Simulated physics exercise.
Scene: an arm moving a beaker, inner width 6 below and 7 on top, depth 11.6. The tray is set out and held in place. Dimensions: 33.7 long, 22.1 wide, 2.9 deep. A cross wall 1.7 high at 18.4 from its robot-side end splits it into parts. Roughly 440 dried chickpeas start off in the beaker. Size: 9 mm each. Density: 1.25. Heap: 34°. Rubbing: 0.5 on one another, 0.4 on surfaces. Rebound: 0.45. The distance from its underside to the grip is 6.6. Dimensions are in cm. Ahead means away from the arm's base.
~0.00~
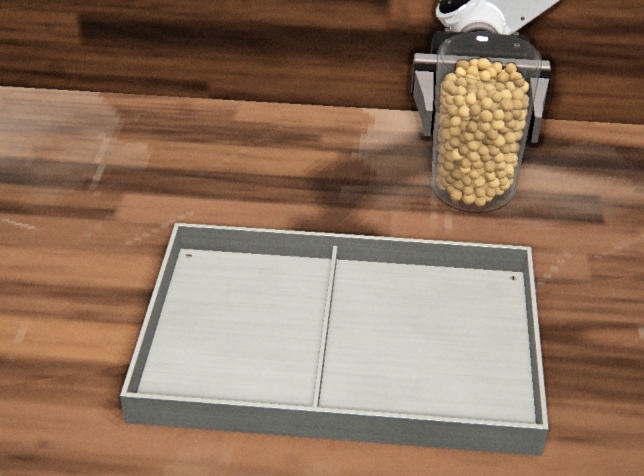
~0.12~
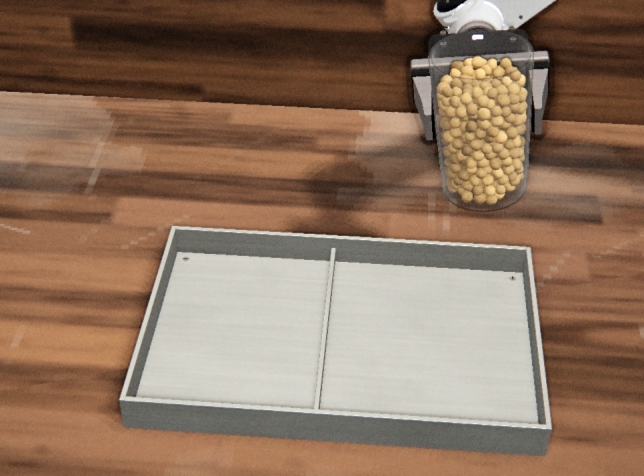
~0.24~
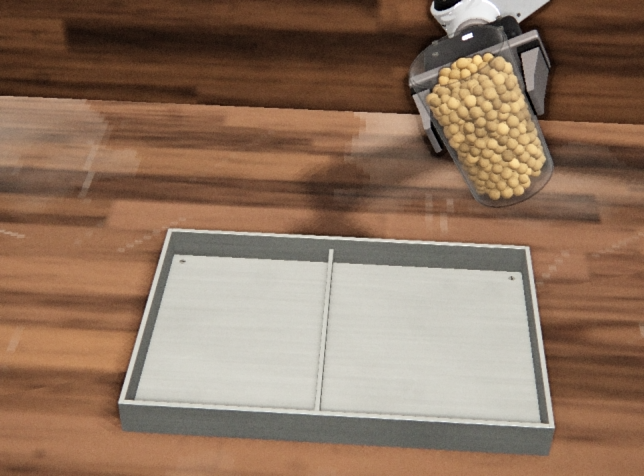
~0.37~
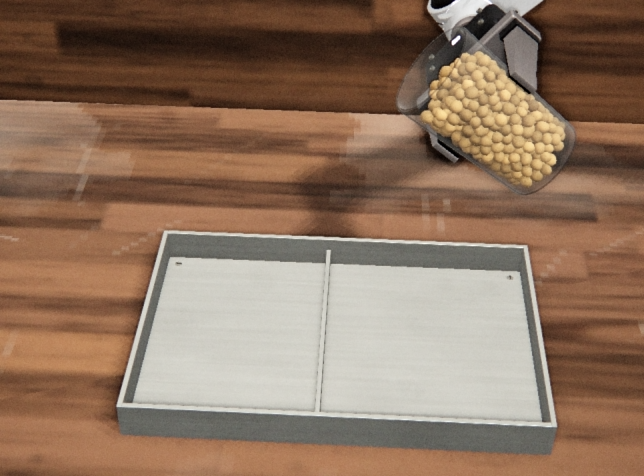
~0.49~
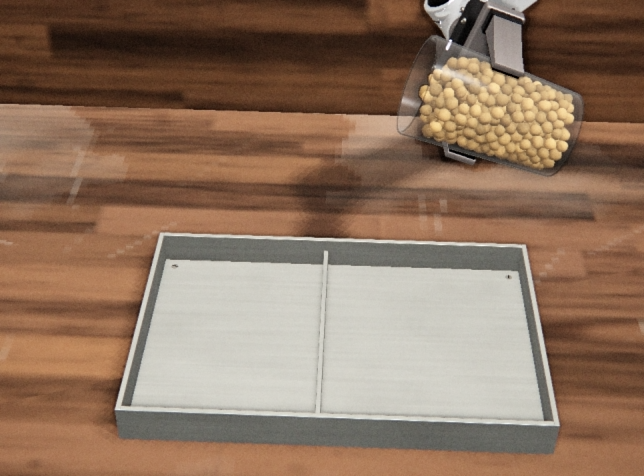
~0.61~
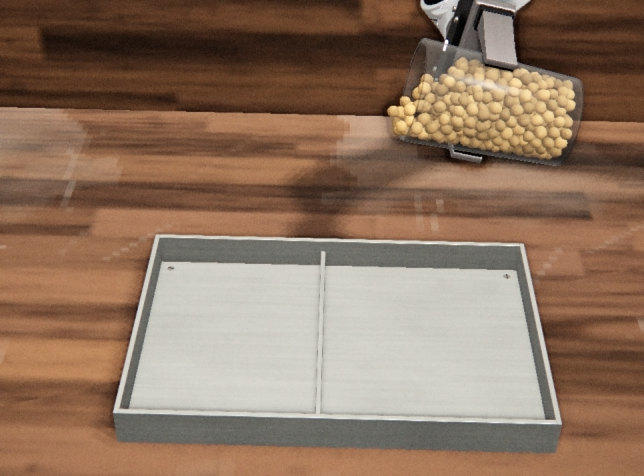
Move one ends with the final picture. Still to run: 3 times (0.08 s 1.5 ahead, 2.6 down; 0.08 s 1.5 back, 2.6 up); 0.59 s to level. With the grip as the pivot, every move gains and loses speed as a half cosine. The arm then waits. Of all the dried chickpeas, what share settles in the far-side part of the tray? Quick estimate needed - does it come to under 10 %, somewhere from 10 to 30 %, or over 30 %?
It comes to somewhere from 10 to 30 %.
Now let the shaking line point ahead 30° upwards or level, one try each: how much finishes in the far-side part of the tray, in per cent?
It comes to around 60 per cent on the first try and around 40 per cent on the second.
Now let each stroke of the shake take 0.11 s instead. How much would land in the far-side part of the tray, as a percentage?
Roughly 5 percent then.
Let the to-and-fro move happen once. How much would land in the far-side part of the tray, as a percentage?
Approx. 5 per cent.
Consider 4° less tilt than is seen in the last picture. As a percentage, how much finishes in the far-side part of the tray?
Roughly 15 percent.
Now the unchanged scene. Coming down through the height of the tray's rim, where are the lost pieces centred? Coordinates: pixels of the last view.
Close to pixel (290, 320).
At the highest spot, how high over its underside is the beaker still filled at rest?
Around 10.0 cm above the underside.
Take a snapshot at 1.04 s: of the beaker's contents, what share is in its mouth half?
Something near 45 per cent is there.
After 1.04 s, tilted 78° forward, highest piece 24 above the table; 380 in the beaker, 30 in the far-side part, 4 in the robot-side part, 31 in flight or on a rim.
After 1.47 s, tilted 23° forward, highest piece 29 above the table; 347 in the beaker, 69 in the far-side part, 24 in the robot-side part, 3 on the table or floor, 2 in flight or on a rim.
After 1.88 s, level, highest piece 28 above the table; 347 in the beaker, 71 in the far-side part, 23 in the robot-side part, 4 on the table or floor.
After 2.93 s, level, highest piece 28 above the table; 347 in the beaker, 71 in the far-side part, 23 in the robot-side part, 4 on the table or floor.
In the end, 347 in the beaker, 71 in the far-side part, 23 in the robot-side part, 4 on the table or floor. That is 16 % in the far-side part of the tray.
